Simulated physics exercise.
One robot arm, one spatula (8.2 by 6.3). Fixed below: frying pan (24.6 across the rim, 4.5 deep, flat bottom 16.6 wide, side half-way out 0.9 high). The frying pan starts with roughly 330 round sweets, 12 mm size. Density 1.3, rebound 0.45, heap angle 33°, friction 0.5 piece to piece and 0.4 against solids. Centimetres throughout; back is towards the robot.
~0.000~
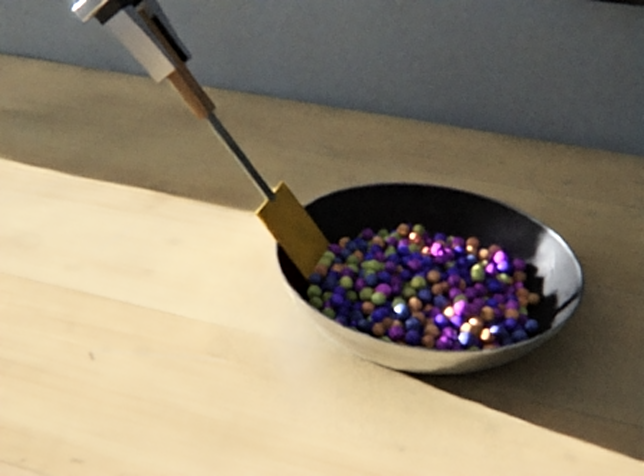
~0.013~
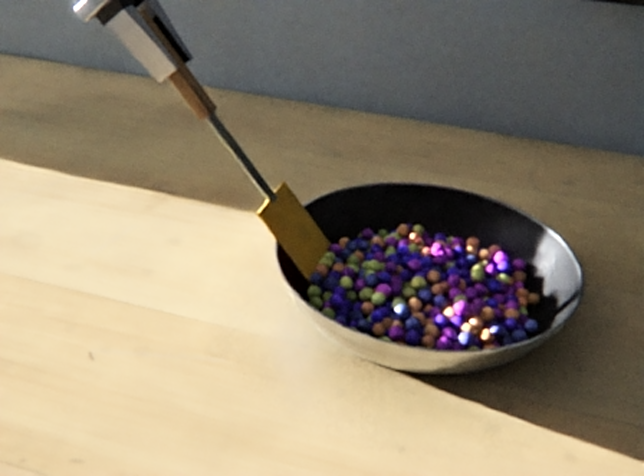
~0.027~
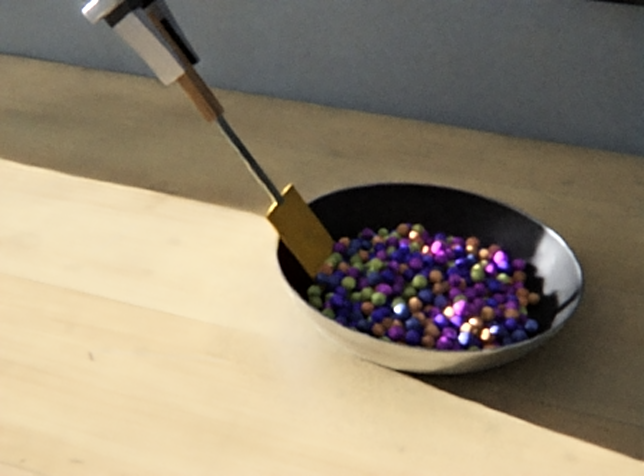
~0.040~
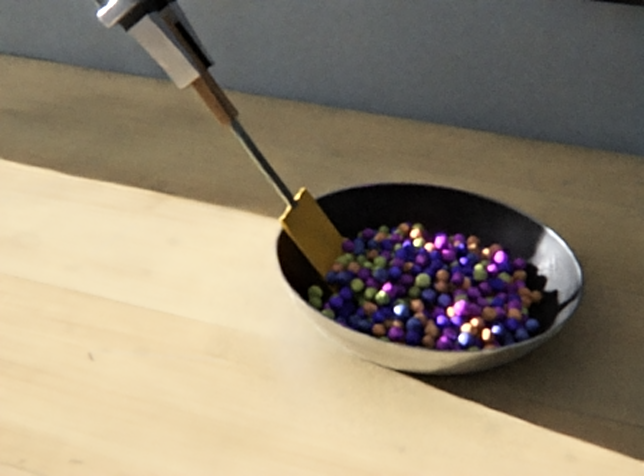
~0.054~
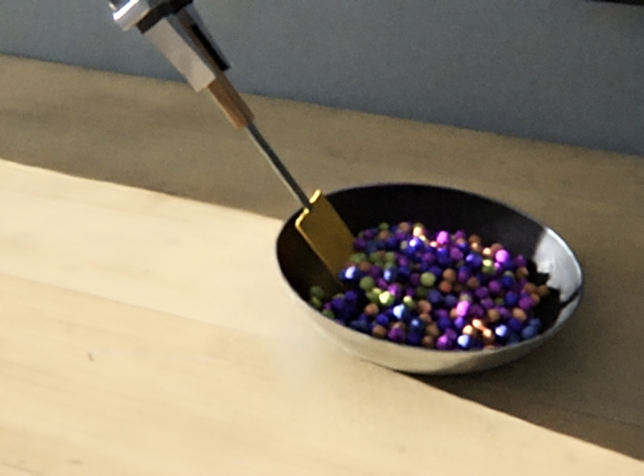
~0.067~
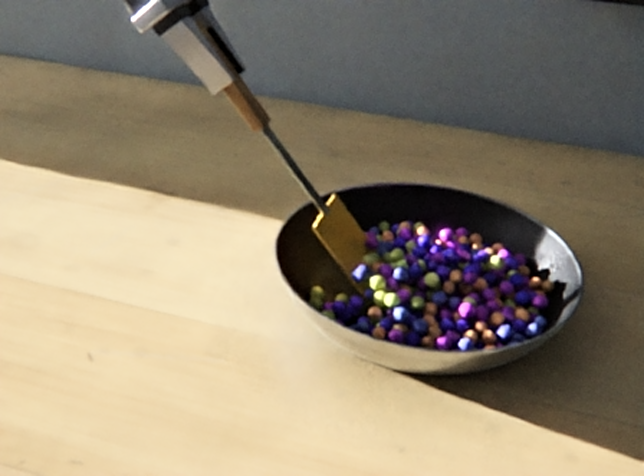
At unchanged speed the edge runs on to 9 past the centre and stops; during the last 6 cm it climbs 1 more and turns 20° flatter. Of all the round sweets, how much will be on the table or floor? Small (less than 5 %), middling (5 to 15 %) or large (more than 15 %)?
Answer: Middling; 5 to 15 % of the round sweets finish on the table or floor.
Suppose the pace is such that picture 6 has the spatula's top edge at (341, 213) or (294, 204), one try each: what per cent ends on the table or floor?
Some 20 and 0 per cent.
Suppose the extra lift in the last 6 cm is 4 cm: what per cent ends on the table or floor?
Some 15 per cent.
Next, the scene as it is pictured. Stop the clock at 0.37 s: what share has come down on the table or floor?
About 8 per cent.
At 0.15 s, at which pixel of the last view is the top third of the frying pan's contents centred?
At about (495, 285).
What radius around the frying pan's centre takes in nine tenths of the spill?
Some 25 cm.
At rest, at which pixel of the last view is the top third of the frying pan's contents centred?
Around (527, 295).
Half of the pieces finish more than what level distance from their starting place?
Roughly 3 cm.
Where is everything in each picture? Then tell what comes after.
Spatula top edge at (270, 196), sloping 50°; upper third of the load around (415, 275), from x 315 to 535, top at y 230; 328 in the frying pan, in the first picture.
Spatula top edge at (271, 197), sloping 50°; upper third of the load around (415, 274), from x 315 to 535, top at y 230, in the second picture.
Spatula top edge at (278, 199), sloping 50°; upper third of the load around (413, 274), from x 315 to 535, top at y 230, in the third picture.
Spatula top edge at (292, 203), sloping 50°; upper third of the load around (416, 272), from x 315 to 535, top at y 230, in the fourth picture.
Spatula top edge at (308, 207), sloping 50°; upper third of the load around (423, 273), from x 315 to 545, top at y 225, in the fifth picture.
Spatula top edge at (324, 210), sloping 50°; upper third of the load around (427, 272), from x 315 to 550, top at y 225; 328 in the frying pan, in the sixth picture.
By 0.11 s, sloping 50°, highest piece 5 above the table; 328 in the frying pan.
By 0.15 s, sloping 44°, highest piece 6 above the table; 328 in the frying pan.
By 0.37 s, sloping 30°, highest piece 8 above the table; 298 in the frying pan, 23 on the table or floor, 7 on the blade or in flight.
By 1.42 s, sloping 30°, highest piece 5 above the table; 297 in the frying pan, 31 on the table or floor.
Final count, 297 in the frying pan, 31 on the table or floor. That is 9 % on the table or floor.
